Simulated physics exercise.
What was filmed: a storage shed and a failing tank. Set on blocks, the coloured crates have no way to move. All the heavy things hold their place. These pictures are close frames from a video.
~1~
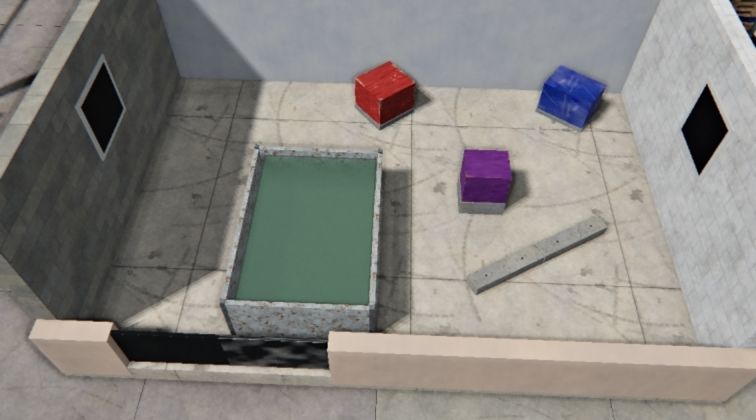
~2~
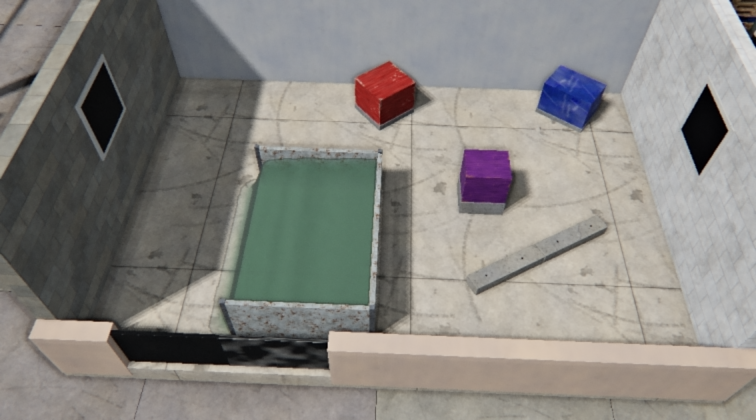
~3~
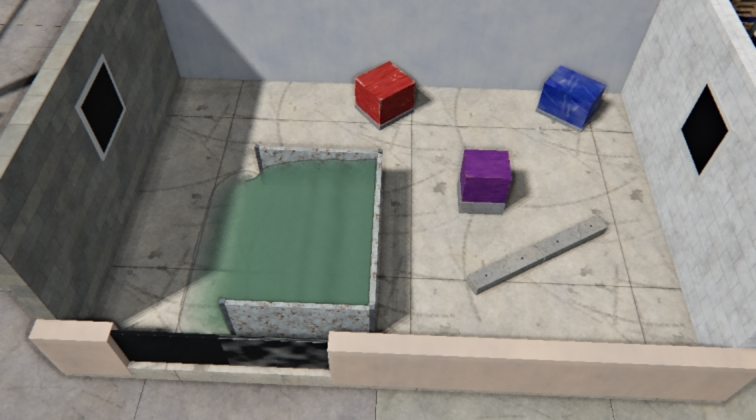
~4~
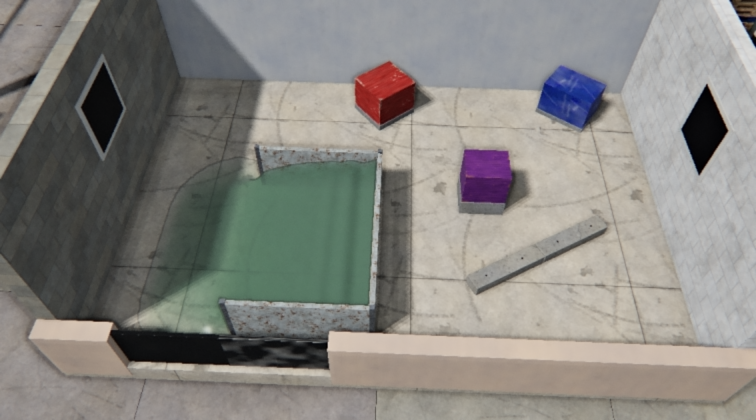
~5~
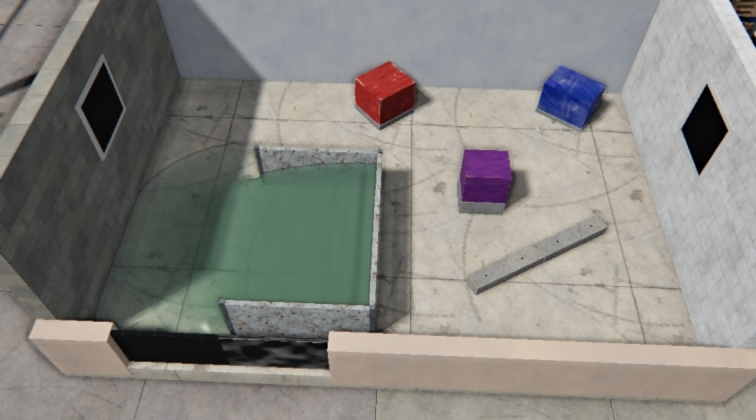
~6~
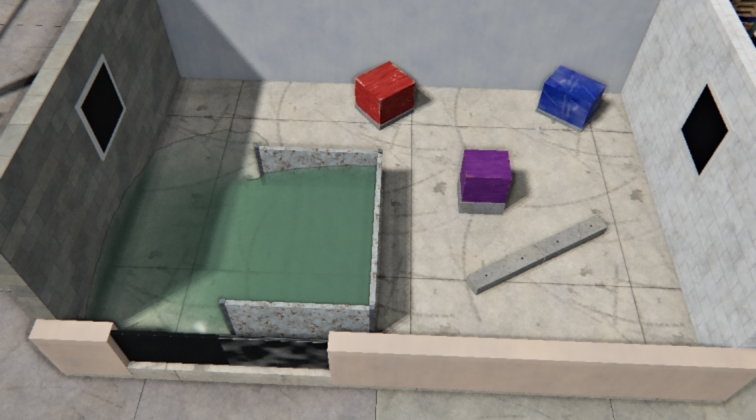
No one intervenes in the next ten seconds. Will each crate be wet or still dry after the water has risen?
One by one: The purple crate is never reached; the blue crate is reached; the red crate is reached.
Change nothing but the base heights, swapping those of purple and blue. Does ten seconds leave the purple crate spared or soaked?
Well, the purple one is inundated then.
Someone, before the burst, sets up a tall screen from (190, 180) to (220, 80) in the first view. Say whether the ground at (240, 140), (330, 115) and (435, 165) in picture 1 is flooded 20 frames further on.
Outcome by spot, in order - watered, watered, unwatered.
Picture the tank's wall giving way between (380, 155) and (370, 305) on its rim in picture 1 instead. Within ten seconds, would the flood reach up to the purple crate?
Result - purple is overtopped.
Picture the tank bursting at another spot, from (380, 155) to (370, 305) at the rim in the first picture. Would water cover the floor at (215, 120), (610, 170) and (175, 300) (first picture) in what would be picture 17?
First: Spared by the leak. Second: Reached by the flood. Third: Spared by the leak.
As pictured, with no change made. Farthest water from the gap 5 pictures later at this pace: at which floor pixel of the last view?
I'd say at around (177, 90).
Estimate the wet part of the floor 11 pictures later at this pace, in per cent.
It comes to 25 per cent.
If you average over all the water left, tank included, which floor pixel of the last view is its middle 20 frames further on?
The spot I would choose is (245, 208).
A moment on, water covers 25 % of the floor; the purple crate not reached, the blue crate not reached, the red crate not reached.
Next, water covers 25 % of the floor; the purple crate not reached, the blue crate not reached, the red crate not reached.
Then, water covers 45 % of the floor; the purple crate not reached, the blue crate not reached, the red crate water round its plinth.
Later, water covers 90 % of the floor; the purple crate water round its plinth, the blue crate water round its plinth, the red crate water round its plinth.
In the end, water covers 100 % of the floor; the purple crate stayed above the water, the blue crate was topped, the red crate was topped.
